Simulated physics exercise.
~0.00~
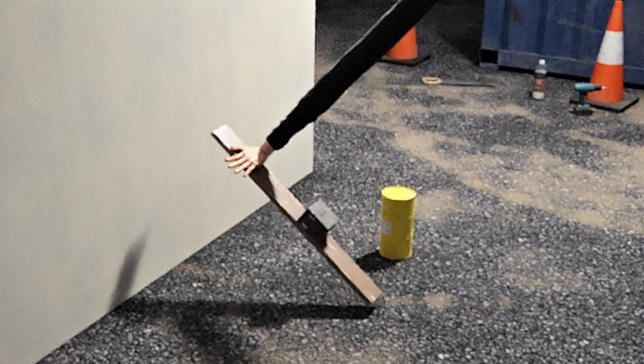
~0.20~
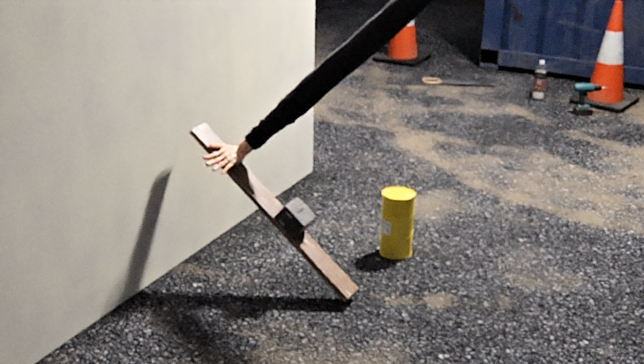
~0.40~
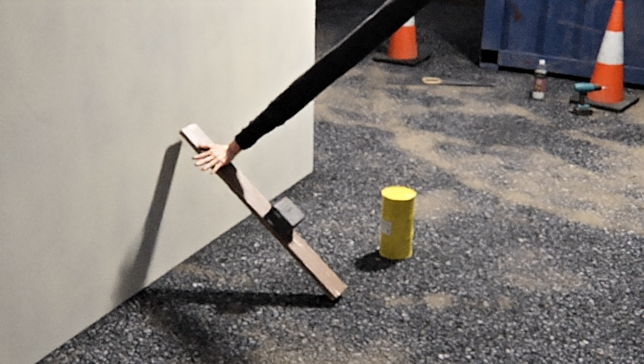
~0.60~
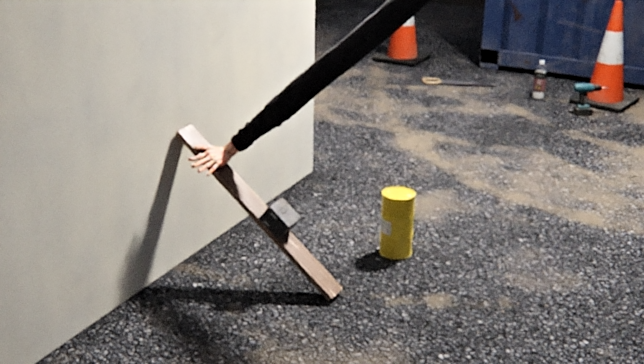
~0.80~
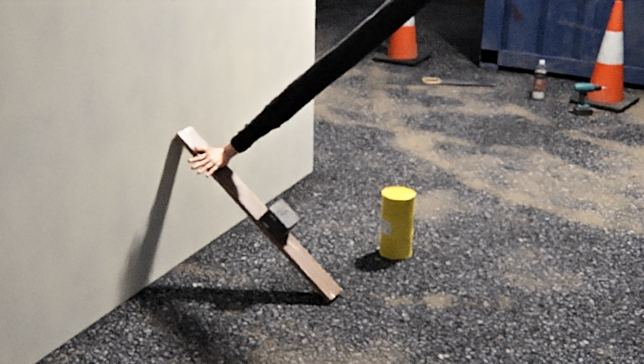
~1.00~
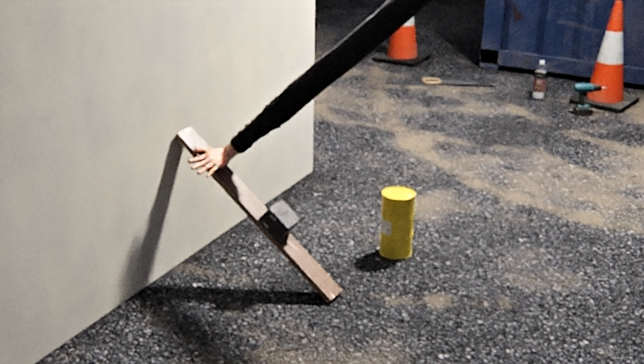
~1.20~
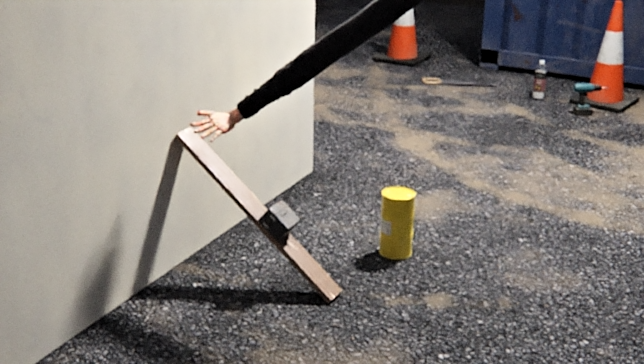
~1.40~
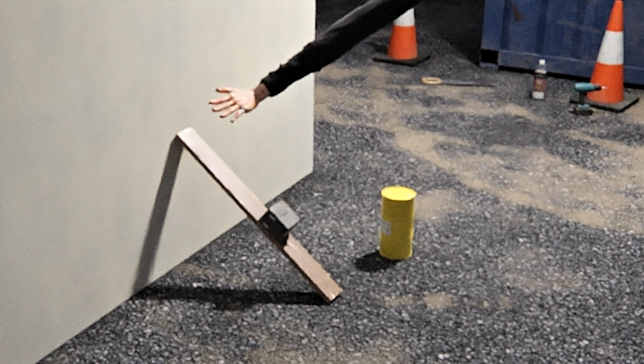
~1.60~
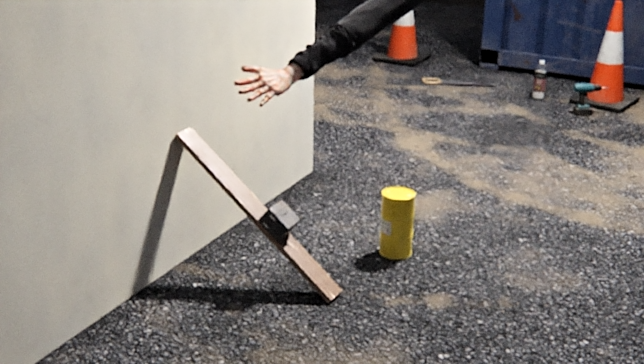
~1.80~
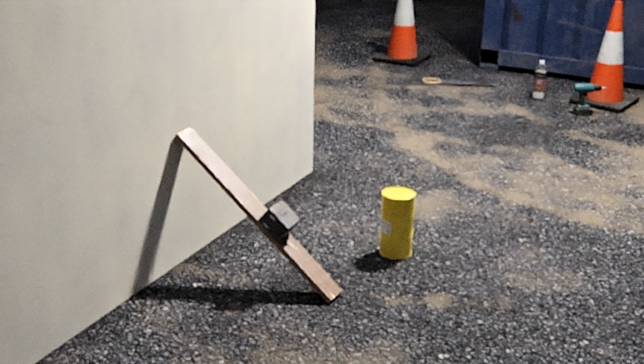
To begin with, a hand reaching in from the upper right holds a brown plank tilted toward a bare pale wall, with a small dark case attached partway down it and a yellow canister standing to the right. The hand moves the plank to the left until its top end rests against the wall and its foot sits on the rough ground. It keeps hold for a moment while the plank stays still. Then the fingers open, and the hand draws back to the right and leaves view. The plank stays leaning, its foot not slipping, and the canister remains upright in its place.
